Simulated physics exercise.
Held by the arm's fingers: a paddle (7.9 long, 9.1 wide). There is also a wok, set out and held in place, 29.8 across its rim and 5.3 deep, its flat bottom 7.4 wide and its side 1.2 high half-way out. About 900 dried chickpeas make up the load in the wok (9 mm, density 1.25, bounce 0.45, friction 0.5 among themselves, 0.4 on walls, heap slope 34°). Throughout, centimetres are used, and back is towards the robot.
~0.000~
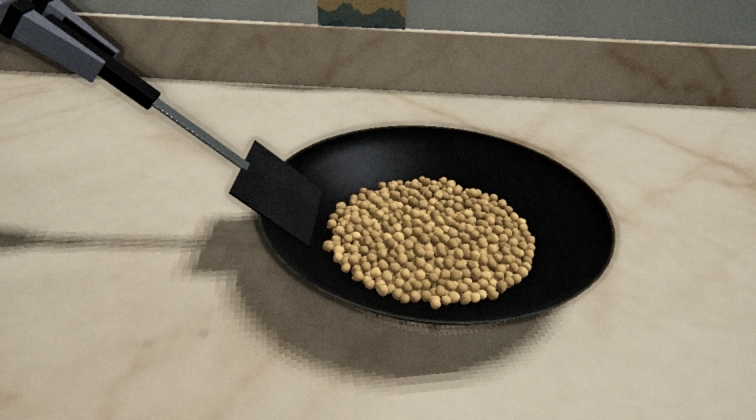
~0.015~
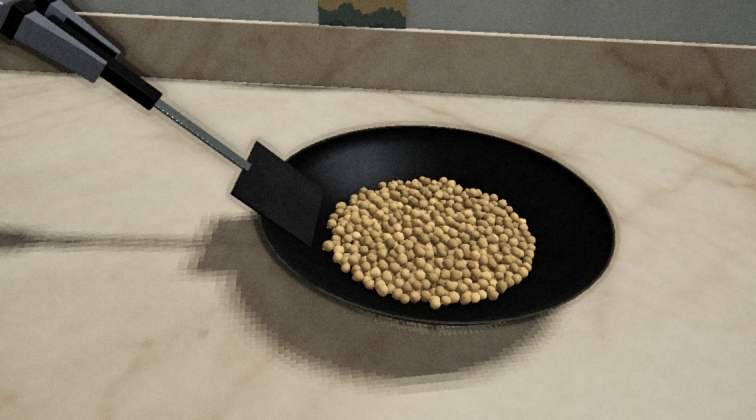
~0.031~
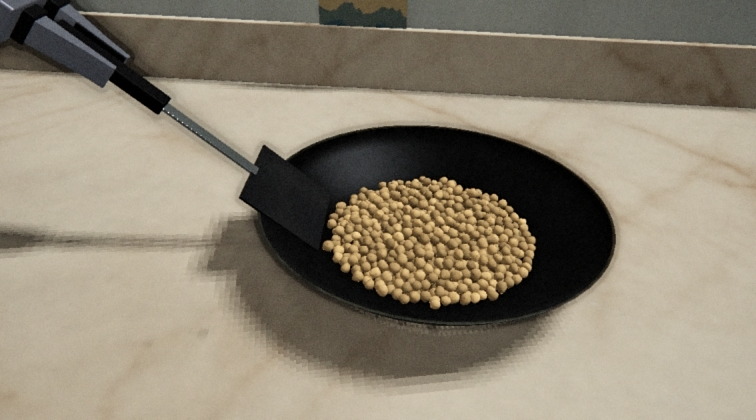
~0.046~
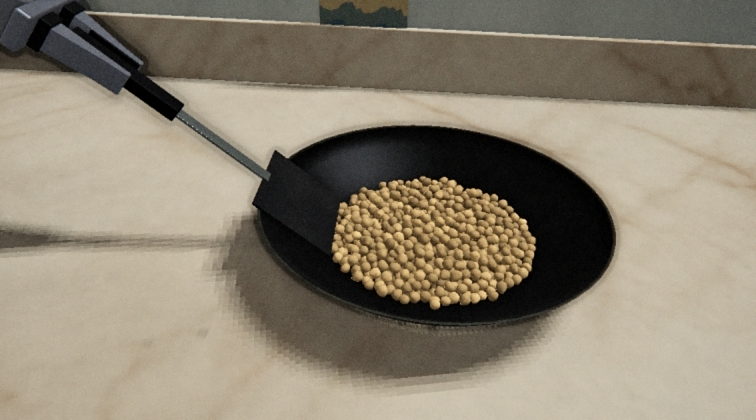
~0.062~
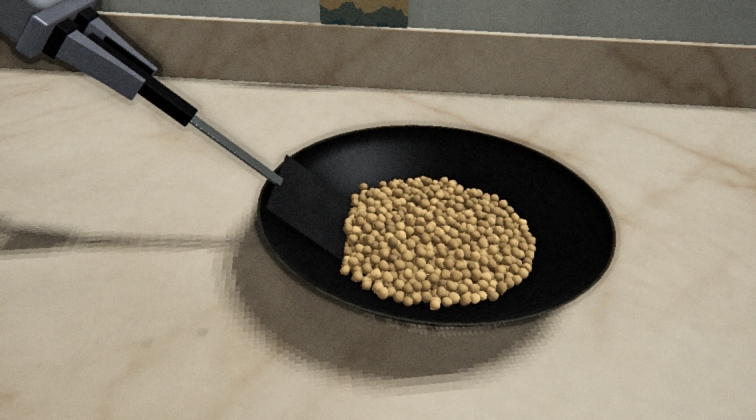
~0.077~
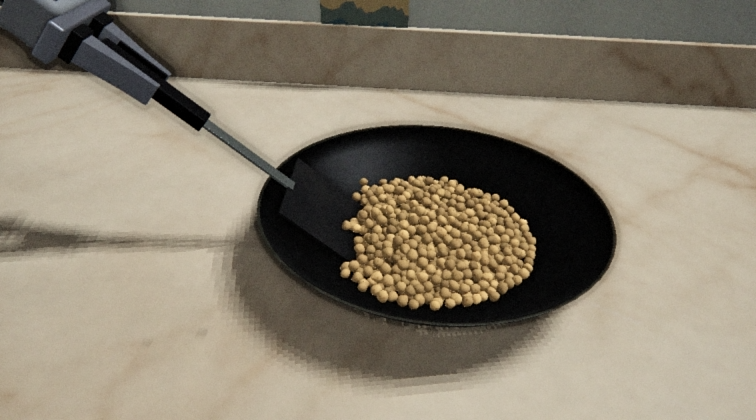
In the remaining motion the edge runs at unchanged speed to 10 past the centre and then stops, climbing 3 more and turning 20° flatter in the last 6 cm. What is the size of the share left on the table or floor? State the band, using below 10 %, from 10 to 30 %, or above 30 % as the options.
It falls from 10 to 30 %.
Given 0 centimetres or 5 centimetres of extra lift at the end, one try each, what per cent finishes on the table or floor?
Close to 15 and 20 percent respectively.
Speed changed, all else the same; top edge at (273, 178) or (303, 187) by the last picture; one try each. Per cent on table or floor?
Some 5 and 30 per cent.
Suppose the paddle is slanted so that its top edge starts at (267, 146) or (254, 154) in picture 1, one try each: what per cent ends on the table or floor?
Some 20 per cent, then some 20 per cent.
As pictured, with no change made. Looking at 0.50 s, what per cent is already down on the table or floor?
Some 15 per cent of the load.
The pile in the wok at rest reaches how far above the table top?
5.5 cm.
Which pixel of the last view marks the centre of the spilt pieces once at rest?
Close to (681, 266) in pixels.
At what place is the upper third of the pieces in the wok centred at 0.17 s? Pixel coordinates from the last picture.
Centre estimated at around (462, 225).
After 0.17 s, sloping 39°, highest piece 4 above the table; 900 in the wok.
After 0.26 s, sloping 34°, highest piece 6 above the table; 900 in the wok.
After 0.50 s, sloping 19°, highest piece 7 above the table; 730 in the wok, 155 on the table or floor, 15 on the blade or in flight.
After 1.55 s, sloping 19°, highest piece 6 above the table; 729 in the wok, 171 on the table or floor.
In the end, 729 in the wok, 171 on the table or floor. That is 19 % on the table or floor.
